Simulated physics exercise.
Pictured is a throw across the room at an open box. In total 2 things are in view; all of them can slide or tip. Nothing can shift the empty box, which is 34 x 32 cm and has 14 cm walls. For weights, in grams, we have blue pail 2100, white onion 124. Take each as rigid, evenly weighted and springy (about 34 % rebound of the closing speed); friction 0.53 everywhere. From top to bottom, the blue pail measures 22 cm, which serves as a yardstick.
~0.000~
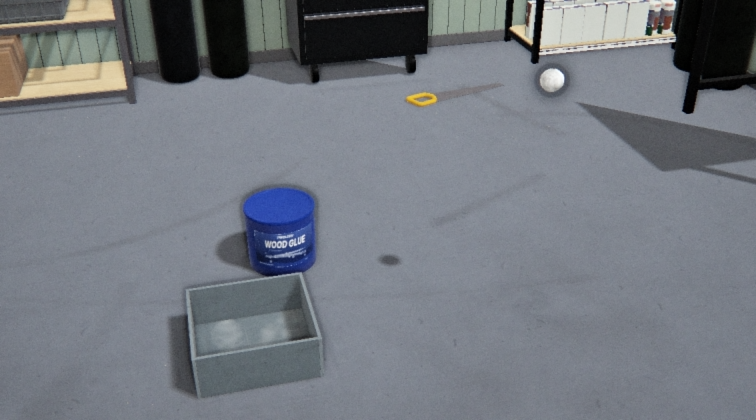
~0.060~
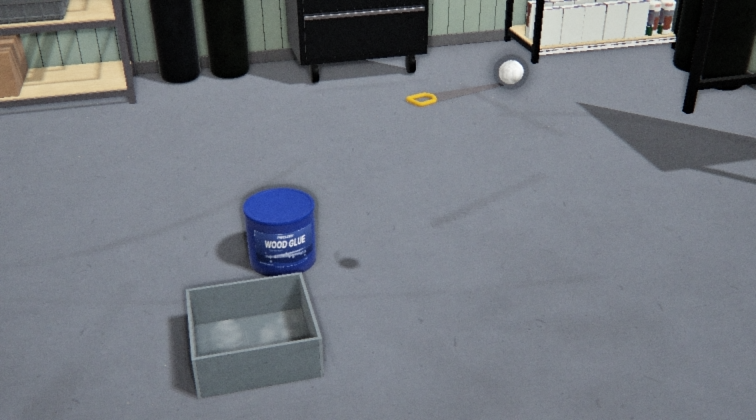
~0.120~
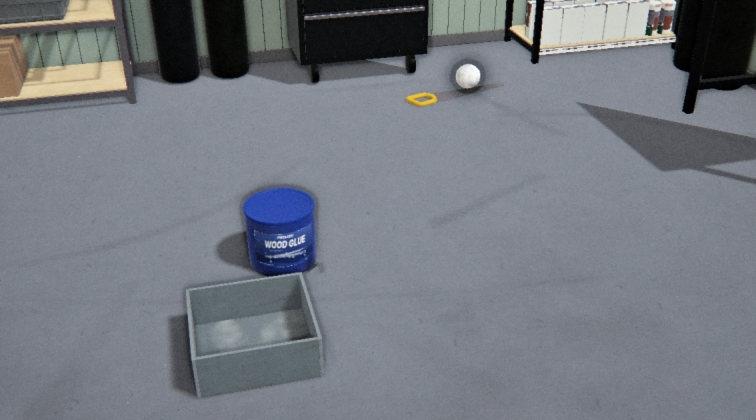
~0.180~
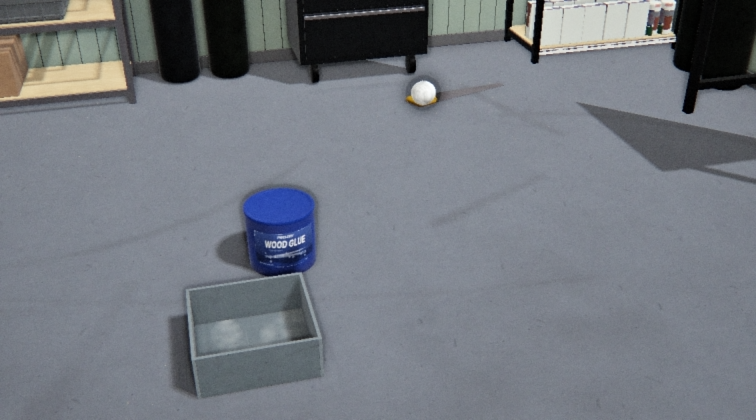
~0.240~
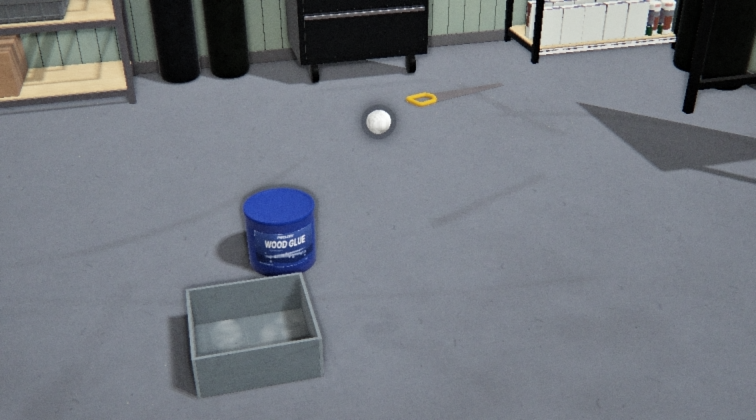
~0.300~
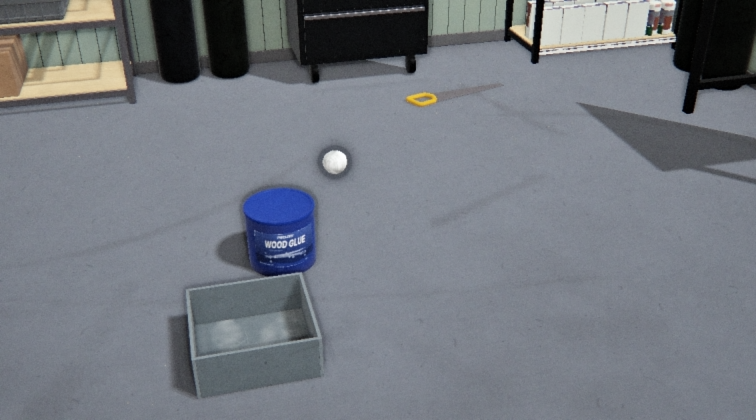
An open grey box sits at the lower left of a grey workshop floor, seen from a raised, steady viewpoint, with shelves and a black cabinet along the green wall behind. Just behind the box stands a blue pail labelled wood glue, and a yellow-handled tool lies farther back. A small white onion flies leftward from the upper right, rises slightly, then curves downward, passing in front of the yellow handle and nearing the pail.
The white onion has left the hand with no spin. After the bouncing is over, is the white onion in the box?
The onion ends in the box.
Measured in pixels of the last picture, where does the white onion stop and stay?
Roughly (290, 328).
After 0.40 s, gap 7 cm; white onion near (267, 250).
After 0.60 s, onion inside the box; white onion near (220, 323).
After 0.90 s, onion inside the box; white onion near (264, 333).
In the end (2.5 s), onion inside the box; blue pail under 10 cm from the start. At the end, from the last picture's camera, white onion near (291, 328).
